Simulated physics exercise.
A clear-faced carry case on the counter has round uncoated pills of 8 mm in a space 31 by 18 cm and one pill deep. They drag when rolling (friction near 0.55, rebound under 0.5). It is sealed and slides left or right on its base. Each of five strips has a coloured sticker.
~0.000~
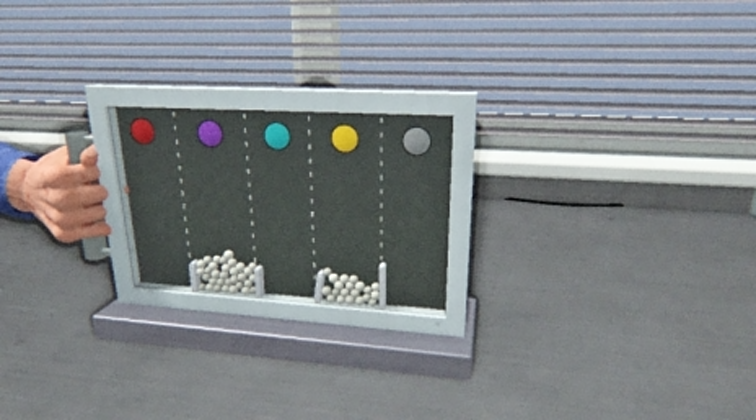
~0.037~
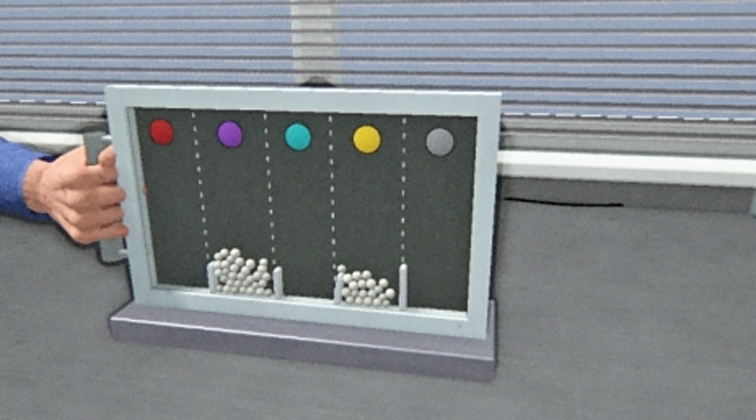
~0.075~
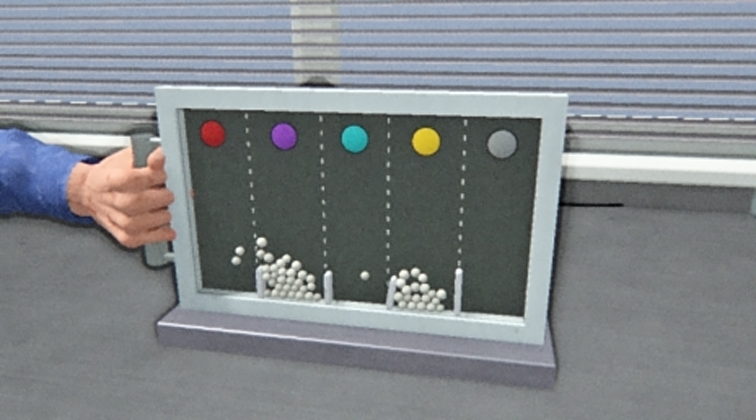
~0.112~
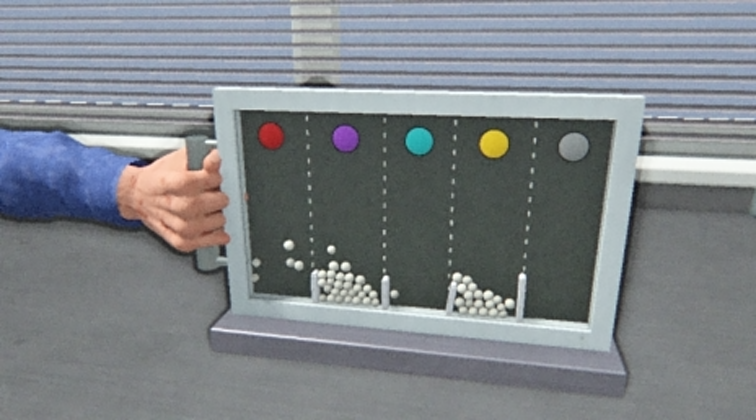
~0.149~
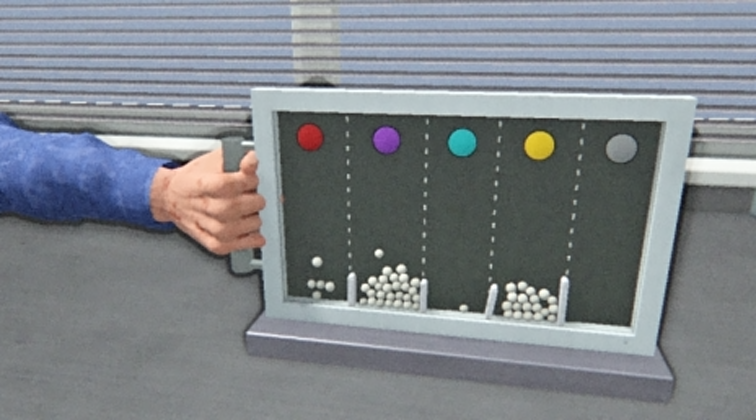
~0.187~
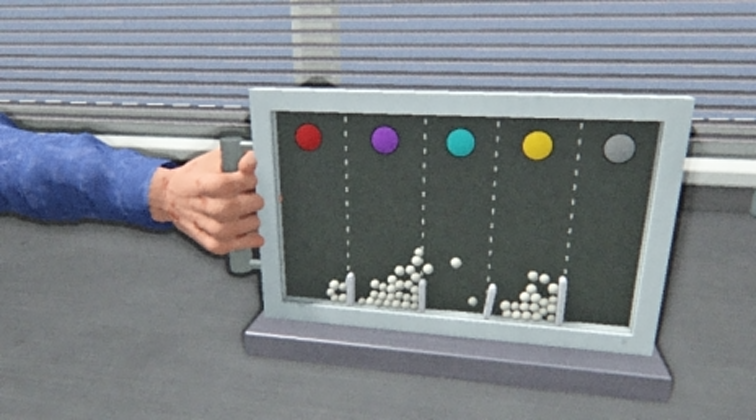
A clear-faced case with a pale frame stands on a grey counter before window blinds, seen from the front and slightly above by a still camera. Red, purple, turquoise, yellow and grey stickers run left to right above white pills heaped beneath purple and yellow. A blue-sleeved hand on the left handle slides it right, then slightly back, as pills scatter left, then bunch rightward.
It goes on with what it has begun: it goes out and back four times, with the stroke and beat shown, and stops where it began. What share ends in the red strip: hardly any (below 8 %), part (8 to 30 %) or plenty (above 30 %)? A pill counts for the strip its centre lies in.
Red: Part.
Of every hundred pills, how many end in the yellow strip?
About 25 per cent.
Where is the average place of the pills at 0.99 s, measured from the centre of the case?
Some 2 cm left and 8 cm below.
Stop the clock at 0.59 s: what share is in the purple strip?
About 30 per cent.
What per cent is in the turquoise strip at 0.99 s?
Roughly 15 per cent.
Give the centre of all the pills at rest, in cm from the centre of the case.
About 2 cm left and 8 cm below.
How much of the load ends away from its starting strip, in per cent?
Roughly 55 per cent.
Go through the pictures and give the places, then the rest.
At its start; about 50 pills; load centre (273, 281); top pill (229, 255); red (143, 131), purple (210, 134), turquoise (277, 136), yellow (345, 139), grey (417, 141), in the first frame.
In the second frame, 2 cm to the right; load centre (288, 281); top pill (235, 254).
In the third frame, 7 cm to the right; load centre (333, 284); top pill (262, 242); wall ends (459, 273), (394, 280), (328, 276), (260, 270).
In the fourth frame, 12 cm to the right; load centre (387, 290); top pill (289, 245).
In the fifth frame, 16 cm to the right; load centre (435, 295); top pill (379, 254).
In the sixth frame, 15 cm to the right; load centre (442, 294); top pill (419, 253); red (309, 137), purple (385, 140), turquoise (461, 143), yellow (538, 146), grey (619, 149).
After 0.59 s, it is 7 cm to the right; red 20 %, purple 30 %, turquoise 10 %, yellow 35 %, grey 5 %.
After 0.99 s, it is at its start; red 20 %, purple 25 %, turquoise 15 %, yellow 30 %, grey 10 %.
After 1.33 s, it is at its start; red 25 %, purple 25 %, turquoise 15 %, yellow 25 %, grey 10 %.
At rest by 1.9 s, it is at its start; red 25 %, purple 25 %, turquoise 15 %, yellow 25 %, grey 10 %.
